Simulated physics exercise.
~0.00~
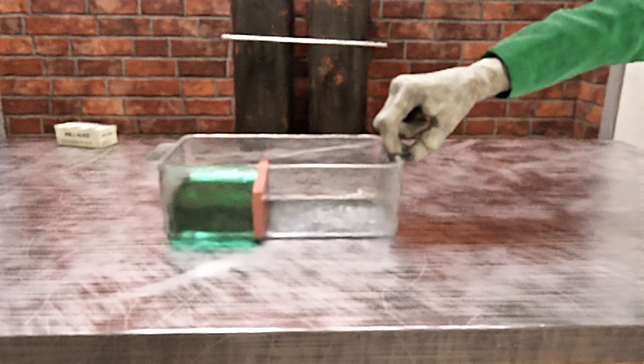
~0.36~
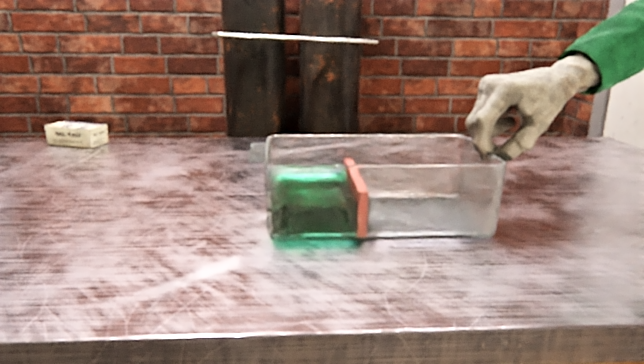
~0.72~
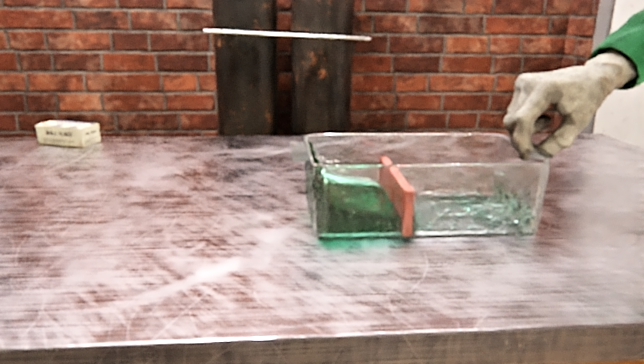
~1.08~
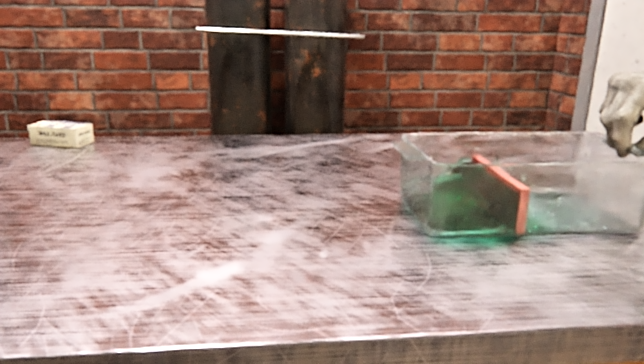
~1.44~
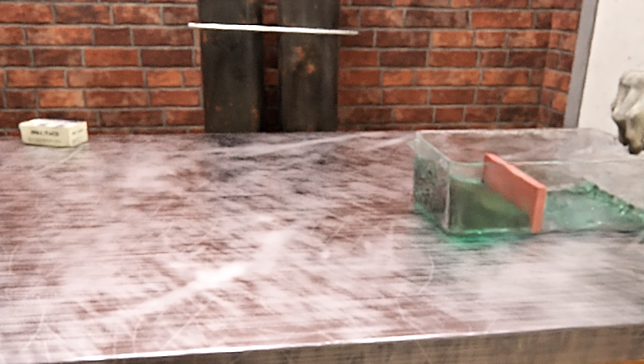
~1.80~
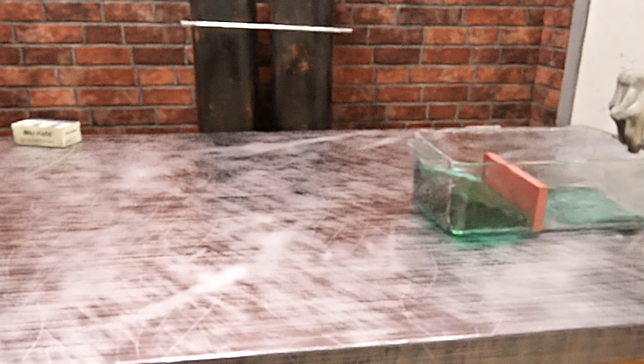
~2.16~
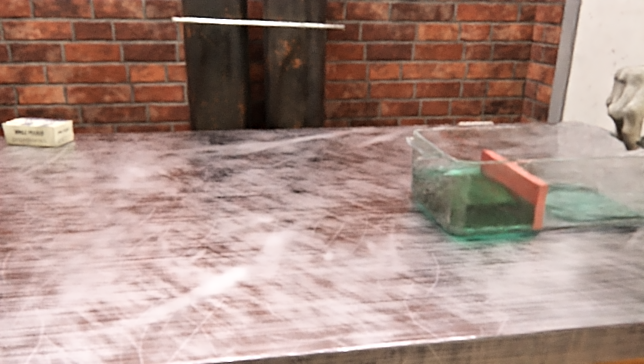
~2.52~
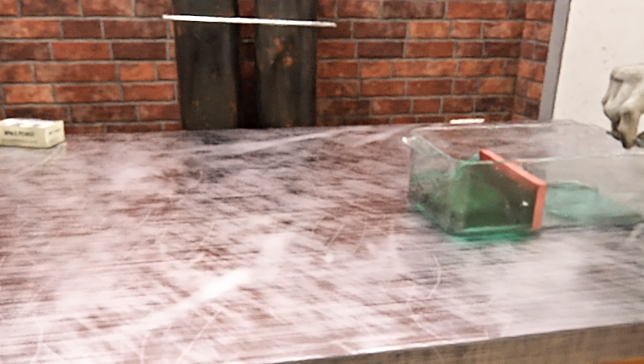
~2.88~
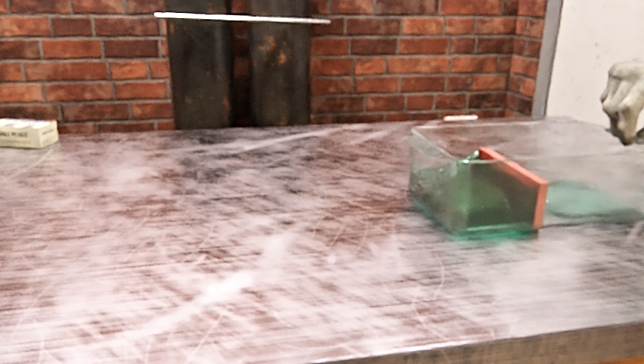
The clip opens on a clear box on a scratched metal table before a brick wall, with green liquid to the left of a low orange divider and the right side looking empty. A gloved hand in a green sleeve grips the right end and pulls the box to the right. As it slides, the liquid tilts and some spills over the divider into the right part. The box moves farther to the table's right side, then stops while the liquid keeps sloshing. At the end it rests there, most liquid still left of the upright divider and a shallow amount on the right.
